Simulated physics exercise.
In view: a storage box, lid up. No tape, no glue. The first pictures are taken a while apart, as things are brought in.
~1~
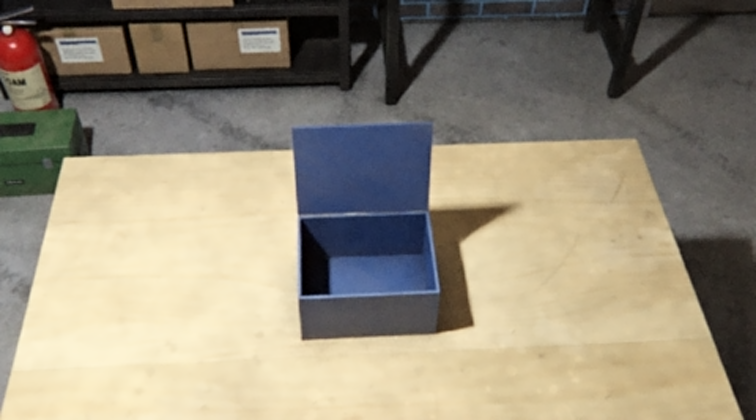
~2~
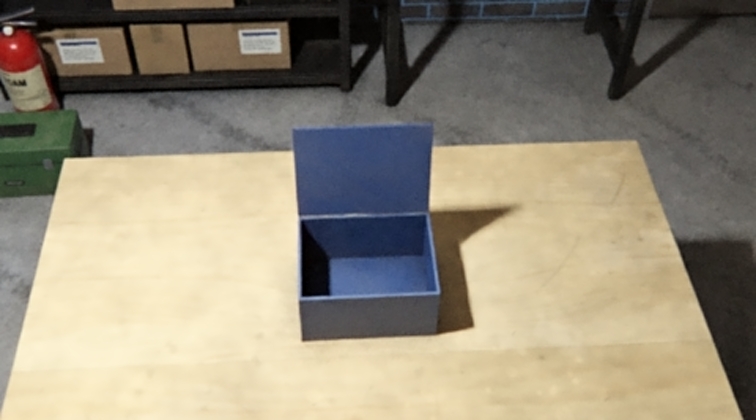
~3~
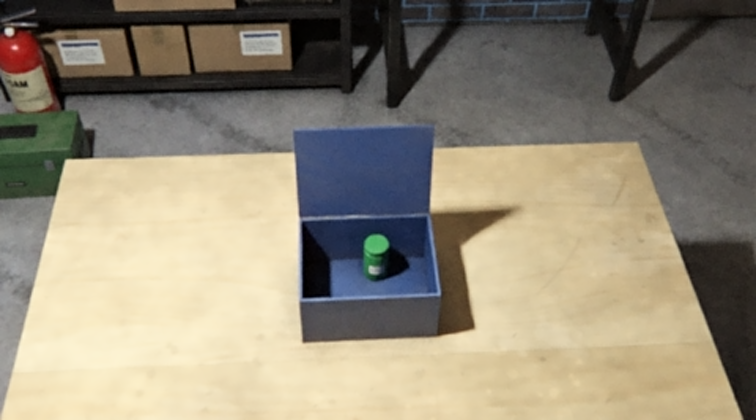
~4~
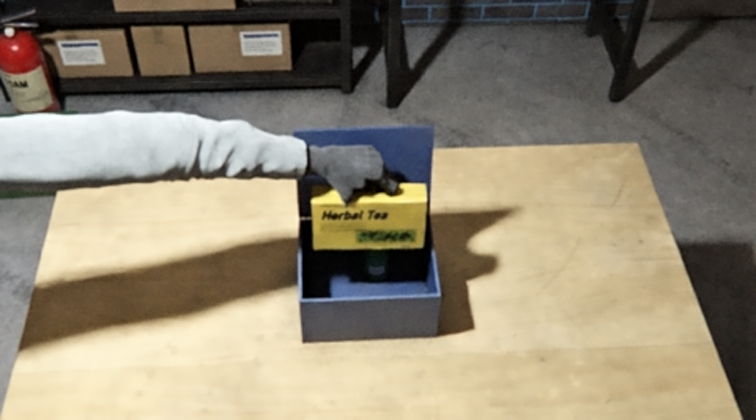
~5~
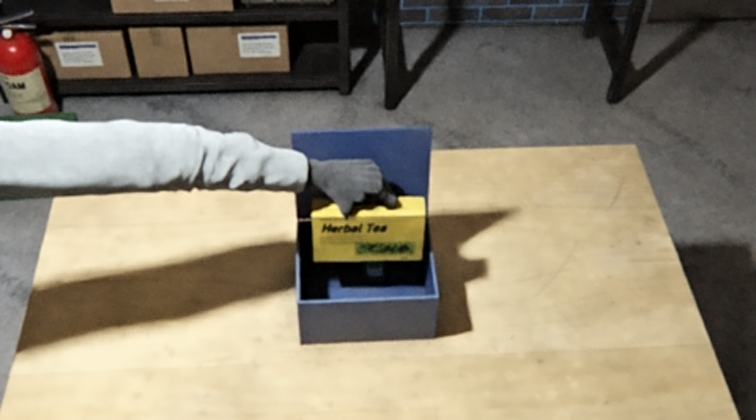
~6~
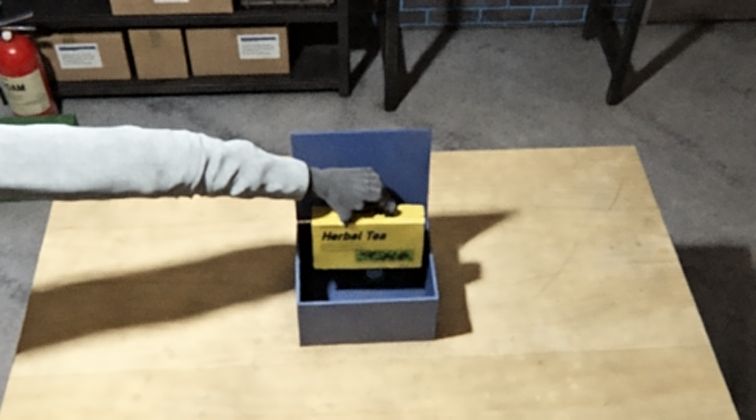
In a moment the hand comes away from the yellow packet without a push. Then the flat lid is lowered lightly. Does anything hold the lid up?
It shuts flat.
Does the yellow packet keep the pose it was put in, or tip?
The yellow packet tips.
Then, 1.10 s after the last picture, lid starting down; yellow packet on its side near (373, 303).
Then, 1.90 s after the last picture, lid 29° above the rim; yellow packet on its side near (373, 303).
At rest, lid shut; tipped over in the box, yellow packet; green shaker in place. Seen from the same camera at the end, yellow packet near (373, 303).
